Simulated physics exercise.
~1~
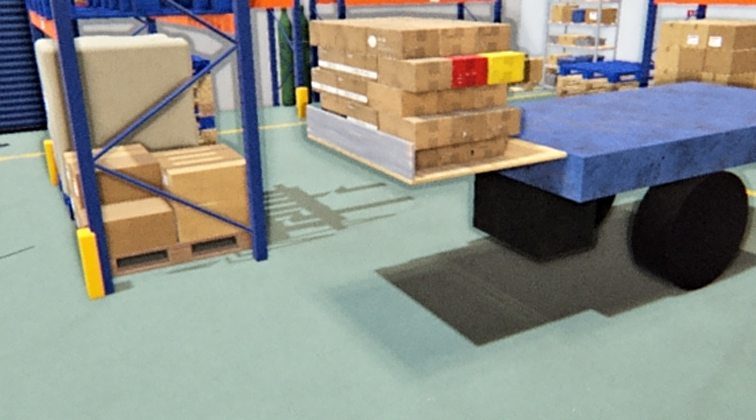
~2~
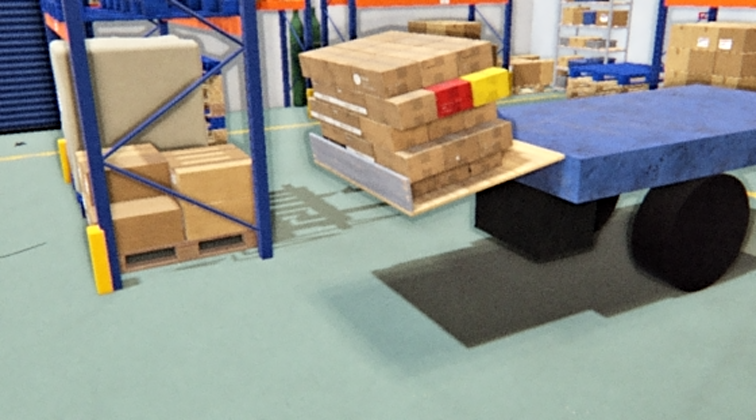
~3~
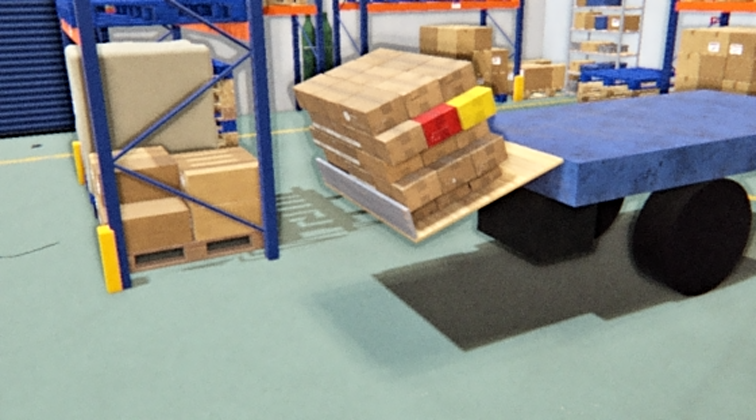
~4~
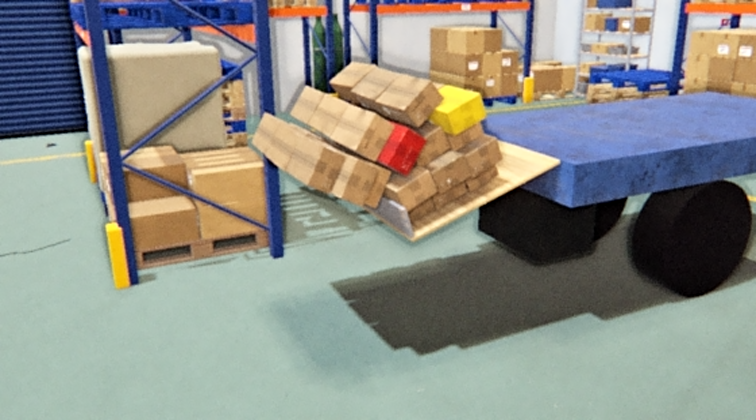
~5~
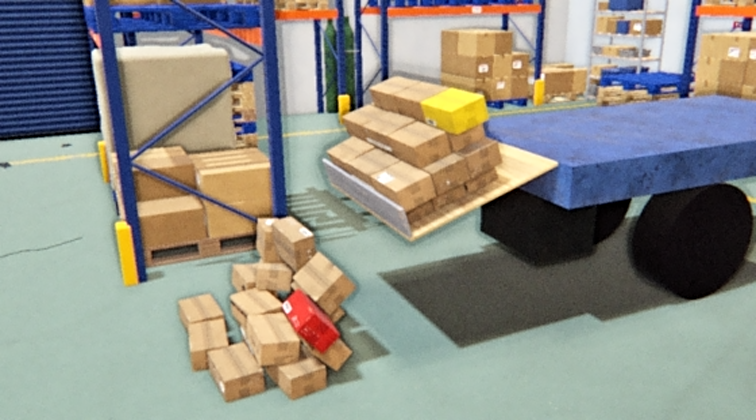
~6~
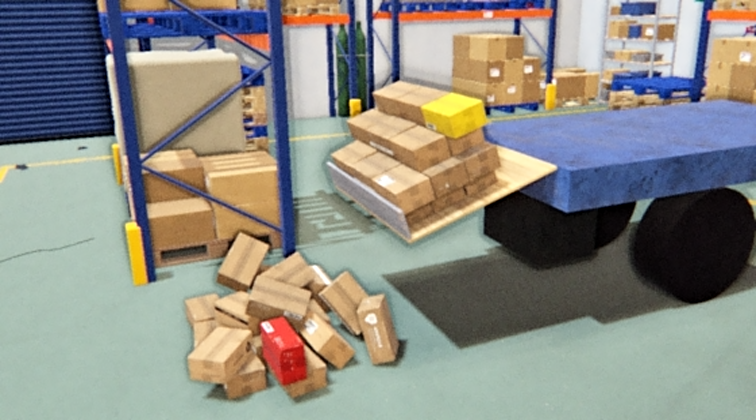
We see stacked cardboard boxes on a flap behind a blue flat-bed as it tilts down to the left; the upper boxes slide and topple off with the red one, ending in a heap on the floor, while the yellow box and many others stay on the sloping flap.
